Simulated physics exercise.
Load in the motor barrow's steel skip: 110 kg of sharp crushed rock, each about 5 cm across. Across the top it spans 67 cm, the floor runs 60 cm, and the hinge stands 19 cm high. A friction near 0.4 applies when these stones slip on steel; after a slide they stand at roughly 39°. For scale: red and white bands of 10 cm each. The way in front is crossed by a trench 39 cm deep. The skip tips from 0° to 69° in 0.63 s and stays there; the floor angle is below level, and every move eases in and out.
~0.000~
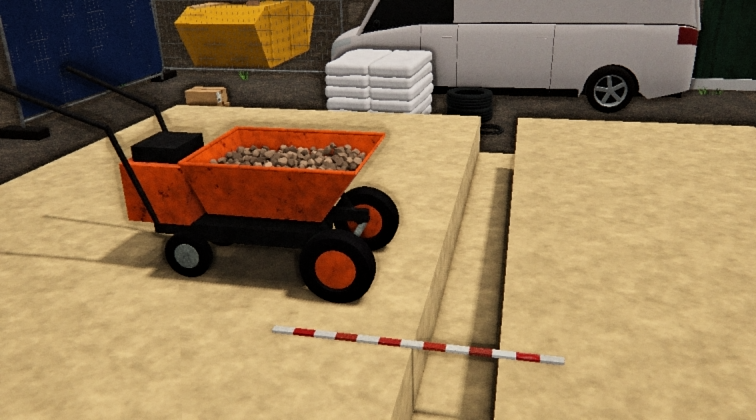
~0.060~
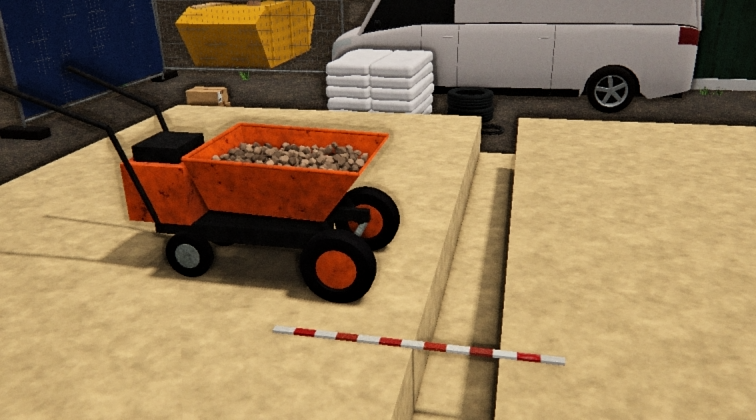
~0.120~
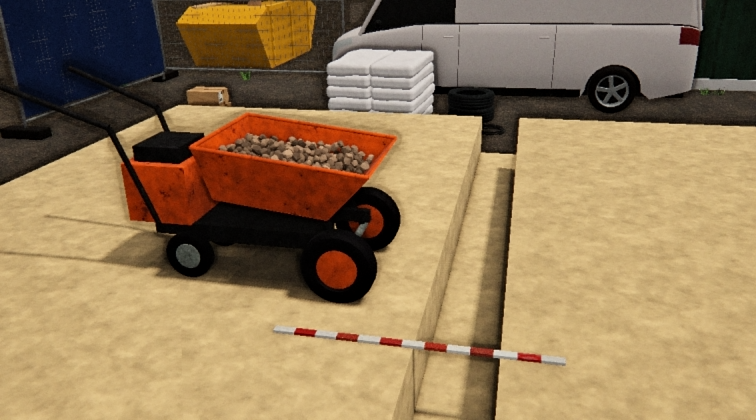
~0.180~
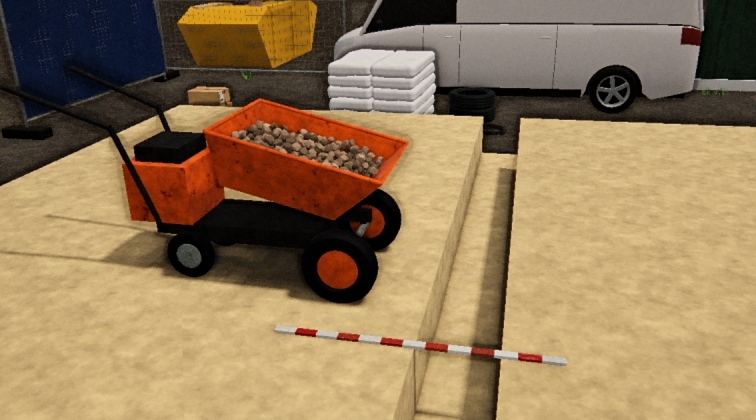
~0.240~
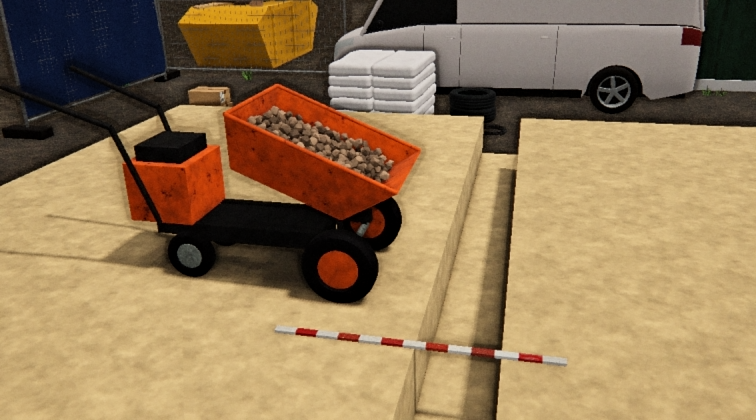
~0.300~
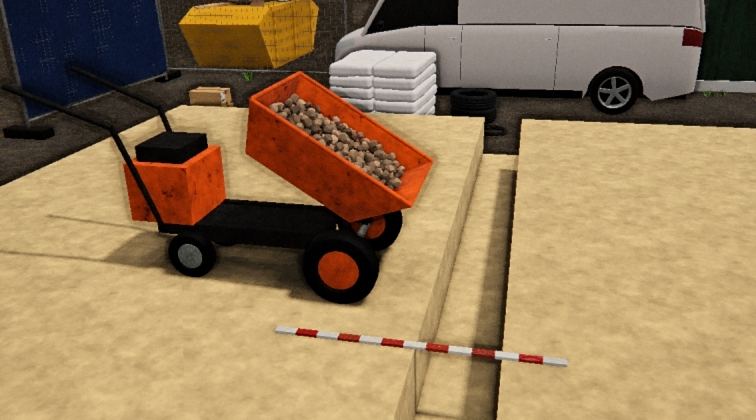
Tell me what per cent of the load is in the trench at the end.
Some 55 per cent.
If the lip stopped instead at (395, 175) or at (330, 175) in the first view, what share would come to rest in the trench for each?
It comes to about 20 and 75 in a hundred.
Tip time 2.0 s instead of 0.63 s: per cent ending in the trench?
I'd put it at some 65 in a hundred.
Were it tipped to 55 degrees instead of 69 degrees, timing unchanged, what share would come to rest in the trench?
Expect roughly 25 per cent.
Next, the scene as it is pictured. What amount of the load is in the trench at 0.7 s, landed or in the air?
At that moment: Approx. 15 %.
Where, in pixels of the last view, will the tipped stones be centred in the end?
Resting centre: About (492, 338).
After 0.5 s the floor is at 58°; 100 % in the skip; the foremost stones are at (426, 207).
After 0.7 s the floor is at 69°; 85 % in the skip, 15 % in the trench; the foremost stones are at (505, 290).
After 1.1 s the floor is at 69°; 31 % in the skip, 40 % in the trench, 29 % past the trench; the foremost stones are at (630, 296).
After 3.0 s the floor is at 69°; 17 % in the skip, 55 % in the trench, 28 % past the trench; the foremost stones are at (726, 300).
